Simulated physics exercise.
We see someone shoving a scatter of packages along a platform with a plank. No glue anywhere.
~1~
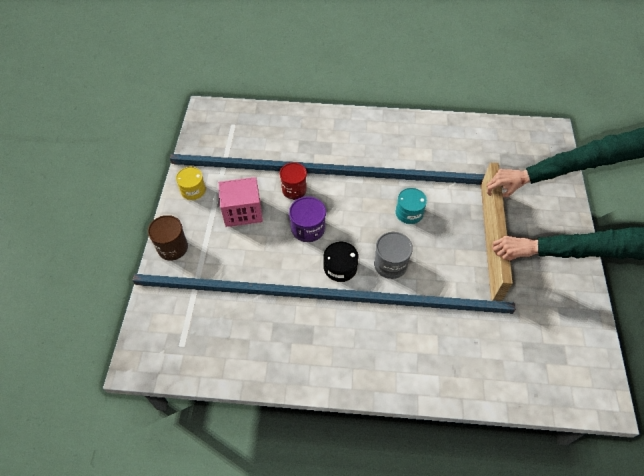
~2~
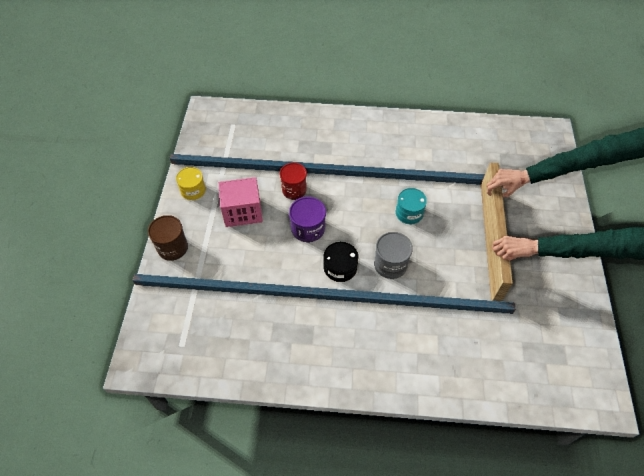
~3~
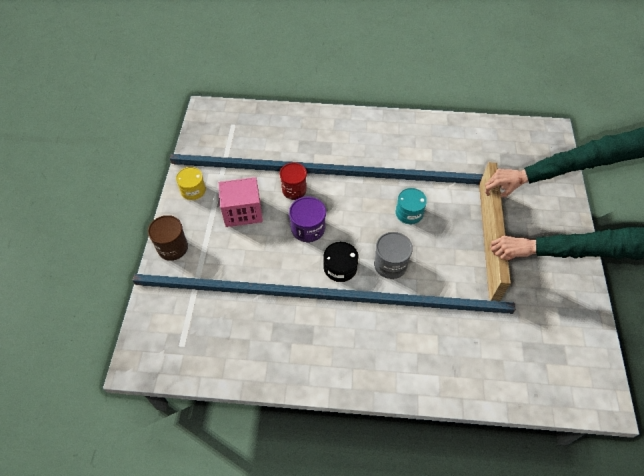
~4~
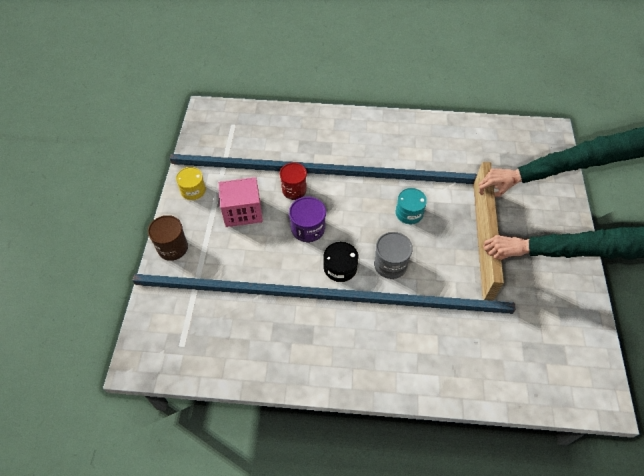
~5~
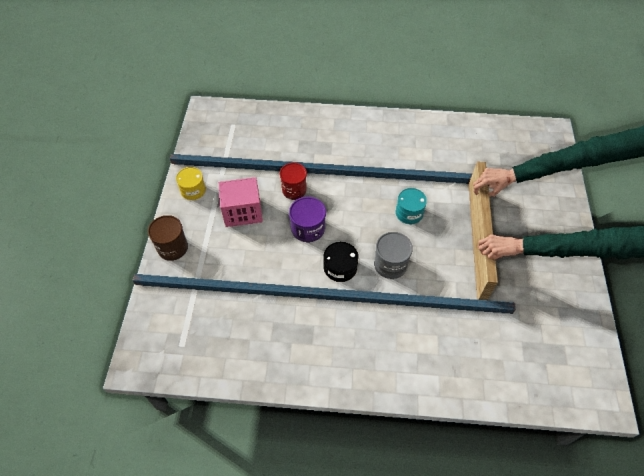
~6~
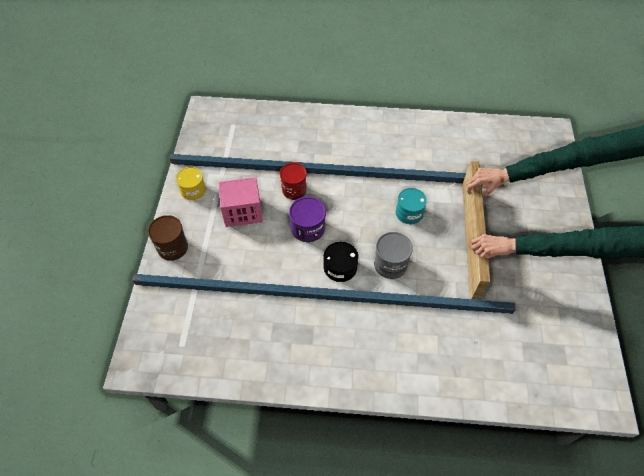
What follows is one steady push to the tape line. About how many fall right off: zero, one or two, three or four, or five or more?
Here the number that fall off is one or two.
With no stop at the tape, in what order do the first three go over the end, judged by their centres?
Earliest first: The yellow canister, then the brown pail, then the pink crate.
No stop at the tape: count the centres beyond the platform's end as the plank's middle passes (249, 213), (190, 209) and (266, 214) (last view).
In that order 0, 4 and 0.
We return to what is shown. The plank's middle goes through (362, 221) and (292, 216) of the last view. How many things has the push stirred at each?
By then 3, and 6.
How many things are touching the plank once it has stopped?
It touches 4.
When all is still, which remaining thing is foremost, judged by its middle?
Foremost is the brown pail.
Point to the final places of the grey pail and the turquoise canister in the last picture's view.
Near (184, 242) and (201, 191).
Soon after, none off yet; brown pail at rest near (169, 239); yellow canister at rest near (191, 184); pink crate at rest near (241, 202).
In the end, the number that fall off is one or two; gone, yellow canister.
